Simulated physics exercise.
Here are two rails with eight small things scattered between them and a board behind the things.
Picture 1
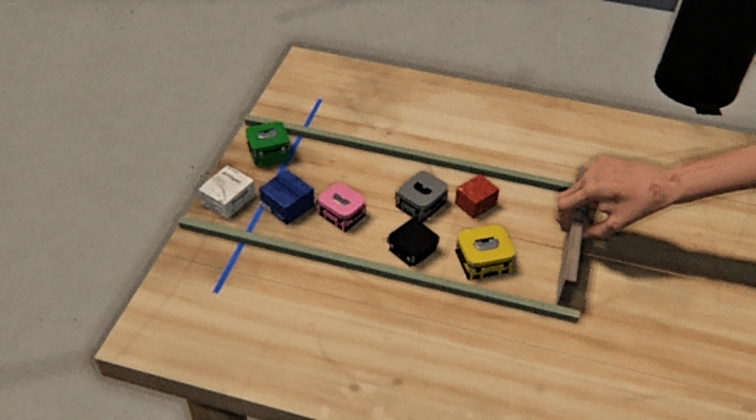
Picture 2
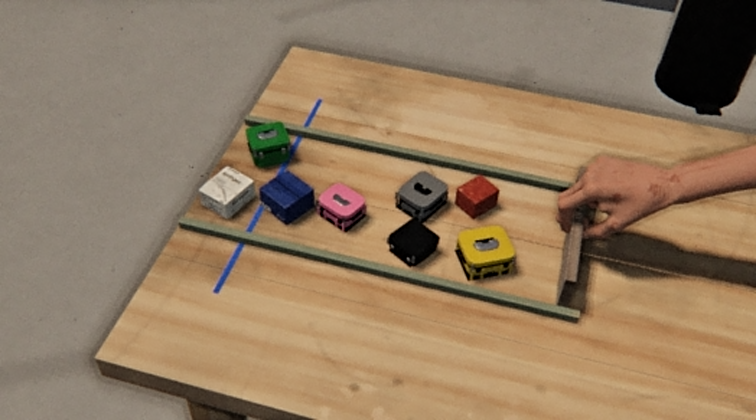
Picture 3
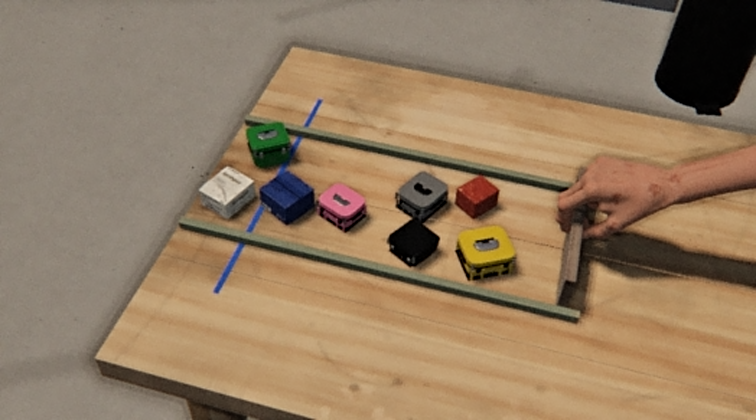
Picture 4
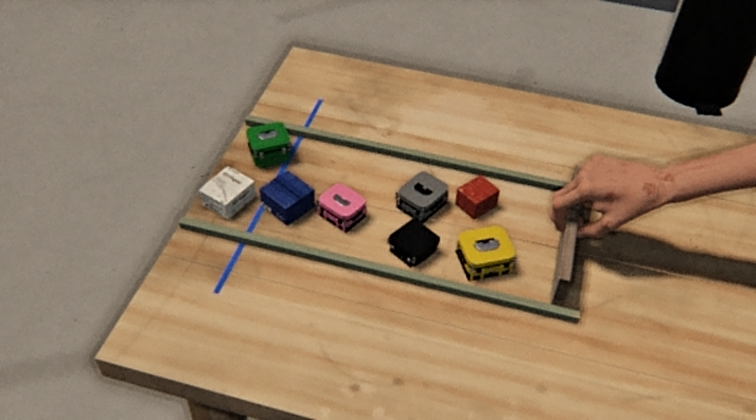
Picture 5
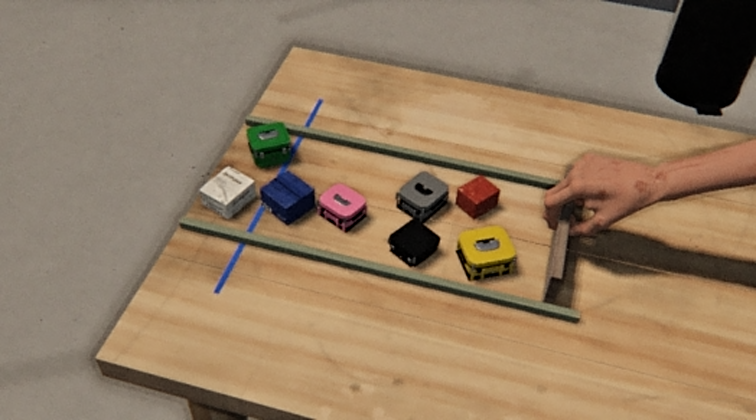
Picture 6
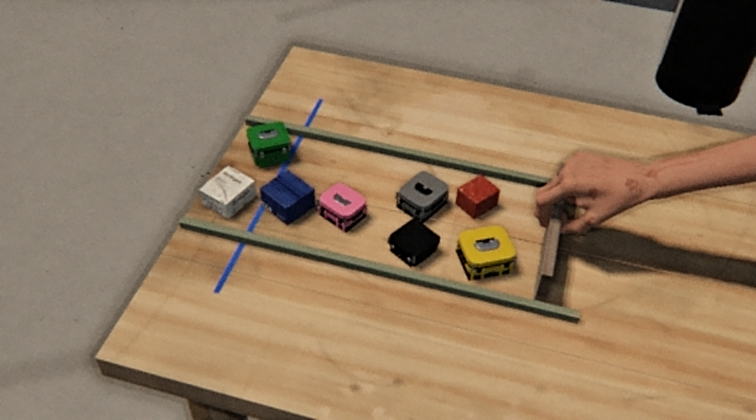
The video shows eight small coloured boxes and cases scattered between two rails on a wooden table crossed by blue tape, staying still while a hand at the right slides an upright board slightly left toward them.
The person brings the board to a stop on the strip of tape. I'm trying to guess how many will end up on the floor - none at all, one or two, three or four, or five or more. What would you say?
I'd say three or four.
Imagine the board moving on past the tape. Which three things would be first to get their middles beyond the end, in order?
In order they are the white box, the blue box and the green case.
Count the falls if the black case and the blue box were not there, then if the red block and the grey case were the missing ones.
1 in the first case and 2 in the second.
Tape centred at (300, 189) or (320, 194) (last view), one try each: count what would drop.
2 and 1.
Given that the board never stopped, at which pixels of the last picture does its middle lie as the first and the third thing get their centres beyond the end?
About (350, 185), then about (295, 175).
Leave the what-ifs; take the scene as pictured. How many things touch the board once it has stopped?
Contact count: 2.
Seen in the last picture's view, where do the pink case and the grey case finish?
In the last view, the middles sit near (206, 172) and near (244, 150).
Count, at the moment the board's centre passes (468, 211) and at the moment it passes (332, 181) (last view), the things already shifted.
The counts are 4 and 8.
Soon after, none off yet; white box at rest near (228, 192); green case at rest near (269, 144); blue box at rest near (288, 197).
Then, none off yet; white box moved a little near (203, 190); green case at rest near (269, 144); blue box moved about its own width near (242, 184).
At rest, the number that fall off is three or four; fallen, blue box, green case and white box.
